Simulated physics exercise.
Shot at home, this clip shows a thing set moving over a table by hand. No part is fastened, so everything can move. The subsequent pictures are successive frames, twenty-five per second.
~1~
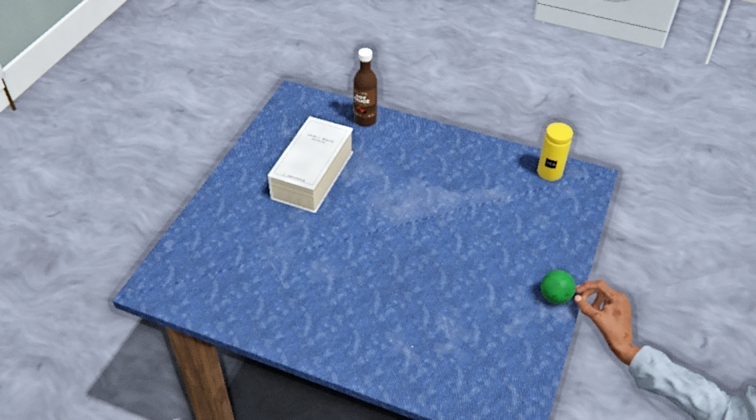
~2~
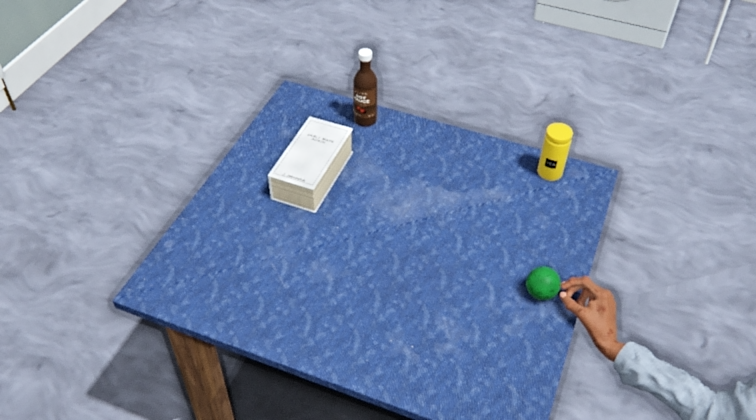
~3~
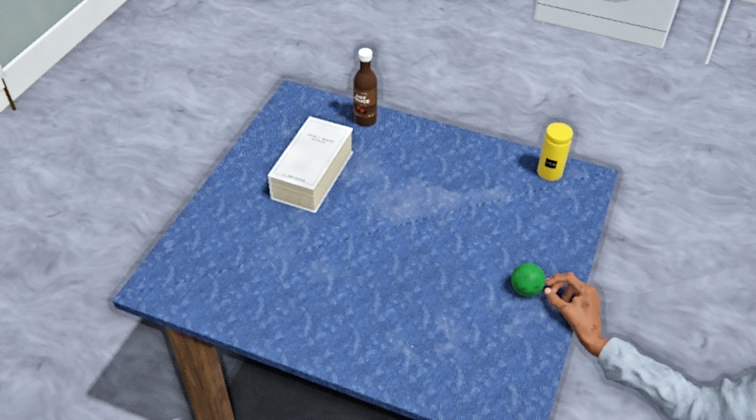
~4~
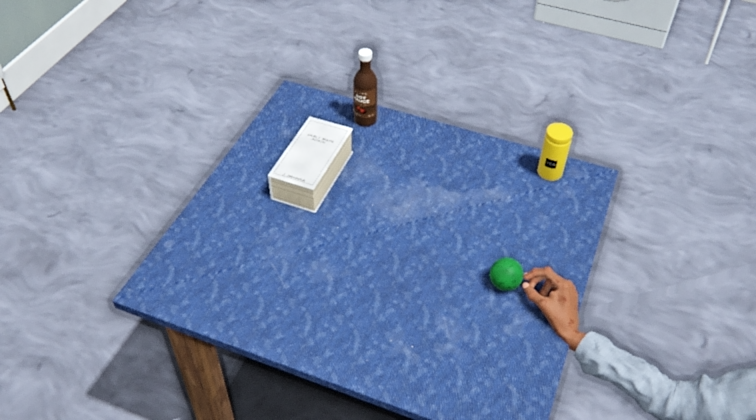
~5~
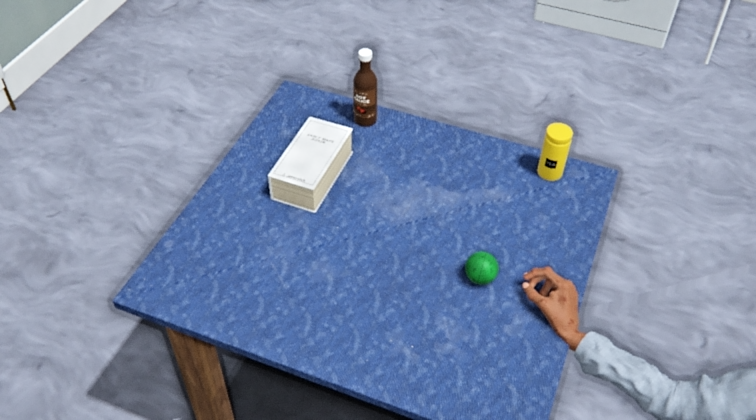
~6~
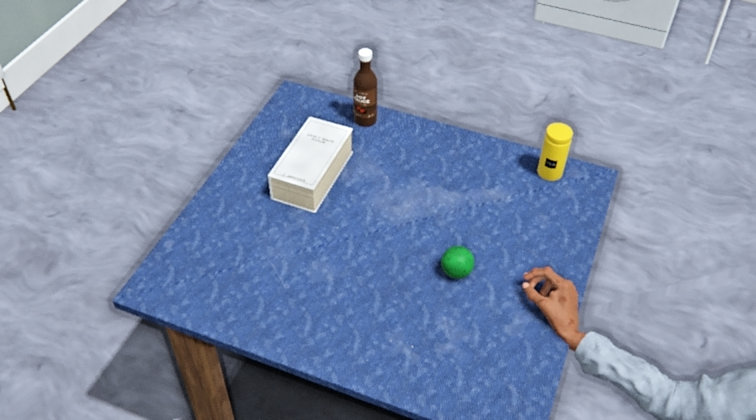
Green ball moving left across a blue table under a hand's push, then rolling on alone as the hand stays back.
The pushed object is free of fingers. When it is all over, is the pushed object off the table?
It makes it off the table.
Then, 0.20 s after the last picture, green ball rolled well along near (349, 235).
Then, 0.50 s after the last picture, green ball rolled well along near (215, 202).
Then, 0.70 s after the last picture, green ball now off the table.
Then, 1.00 s after the last picture, things are still on the move.
By the end, off the table, green ball.
